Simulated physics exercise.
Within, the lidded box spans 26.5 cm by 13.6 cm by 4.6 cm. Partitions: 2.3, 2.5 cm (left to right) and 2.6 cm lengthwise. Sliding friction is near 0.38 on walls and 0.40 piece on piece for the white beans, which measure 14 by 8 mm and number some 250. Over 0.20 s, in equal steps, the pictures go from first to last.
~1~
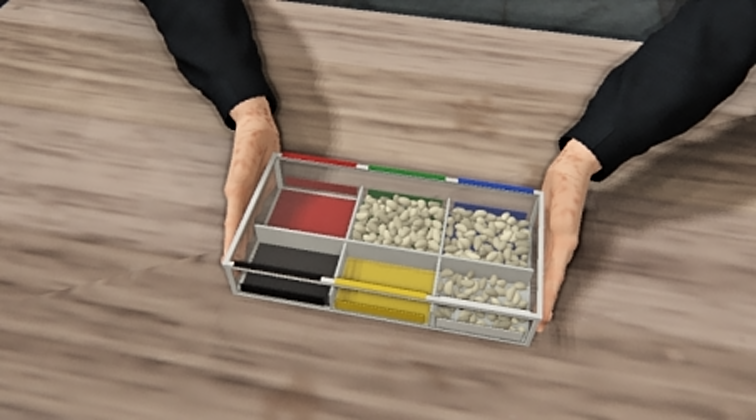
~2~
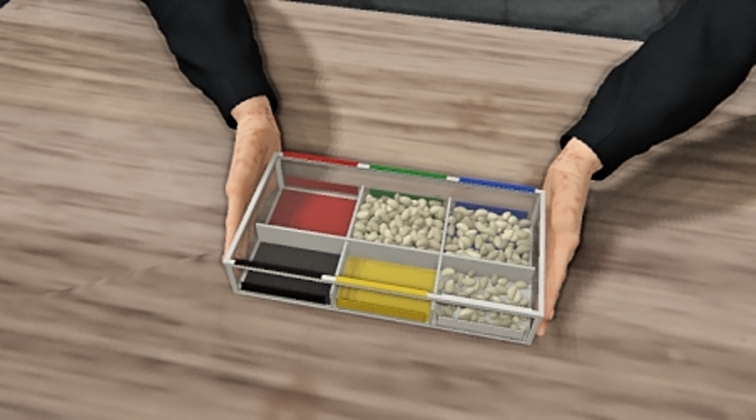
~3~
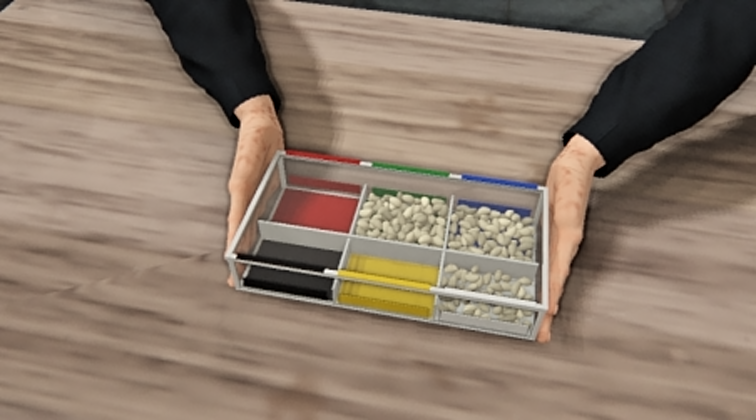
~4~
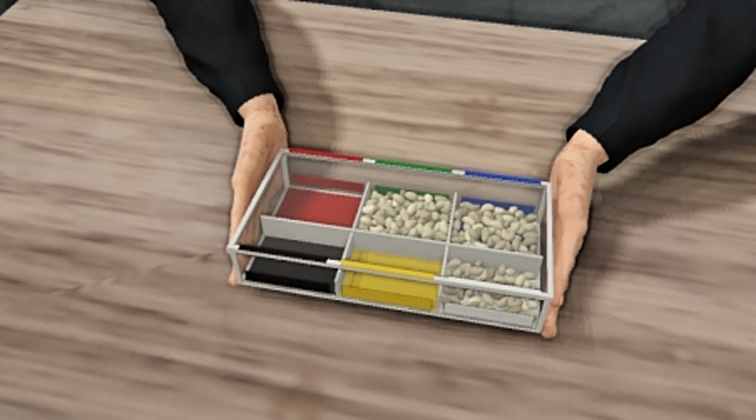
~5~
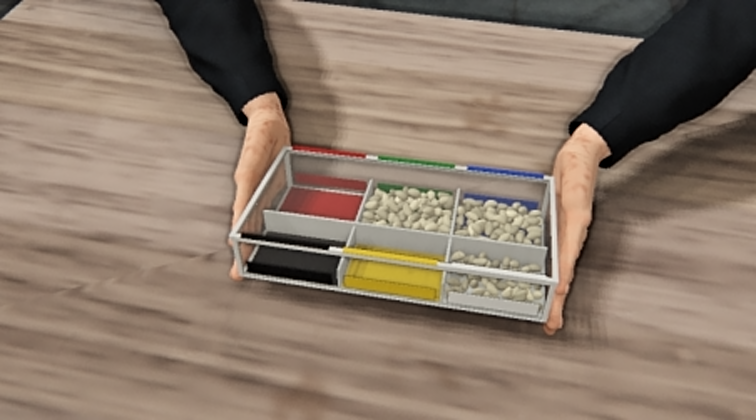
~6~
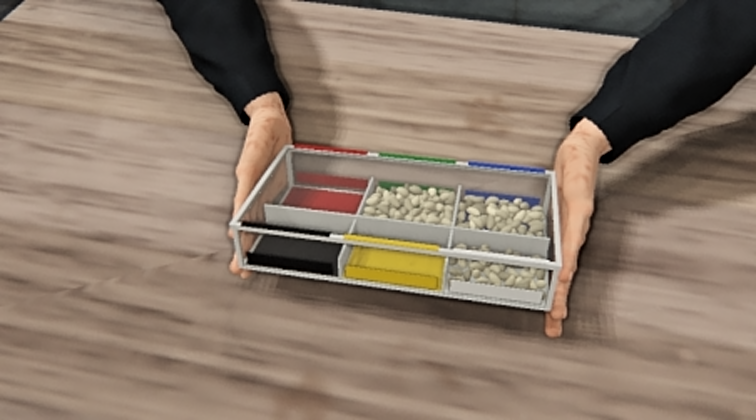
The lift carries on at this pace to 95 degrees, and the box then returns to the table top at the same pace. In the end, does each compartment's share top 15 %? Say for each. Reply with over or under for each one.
Red compartment: Under, blue compartment: Over, green compartment: Over, yellow compartment: Under, white compartment: Under, black compartment: Under.
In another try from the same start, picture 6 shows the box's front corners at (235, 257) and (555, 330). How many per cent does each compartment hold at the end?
Per cent at the finish: Red 0, blue 15, green 15, yellow 15, white 55, black 0.
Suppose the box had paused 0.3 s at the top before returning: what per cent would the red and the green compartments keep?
You'd end up with red at 5 per cent and green at 45 per cent.
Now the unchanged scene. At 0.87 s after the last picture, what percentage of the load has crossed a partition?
At that time I'd say around 10 per cent.
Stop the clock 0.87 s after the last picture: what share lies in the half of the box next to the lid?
Roughly 50 percent of the pieces.
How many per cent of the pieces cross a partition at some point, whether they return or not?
Estimate: Around 25 %.
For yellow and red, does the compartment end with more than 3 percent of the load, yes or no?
Note - yellow negative, red affirmative.
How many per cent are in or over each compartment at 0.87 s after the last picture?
You'd find red at 5, blue at 40, green at 45, yellow at 0, white at 15 and black at 0 per cent.
Then, 0.87 s after the last picture, tilt 95 degrees; red 5 %, blue 40 %, green 45 %, white 15 %.
Then, 1.45 s after the last picture, tilt 42 degrees; red 5 %, blue 45 %, green 50 %.
Then, 2.08 s after the last picture, tilt 0 degrees; red 5 %, blue 45 %, green 45 %.
In the end, red 5 %, blue 45 %, green 45 %, yellow 0 %, white 0 %, black 0 %.
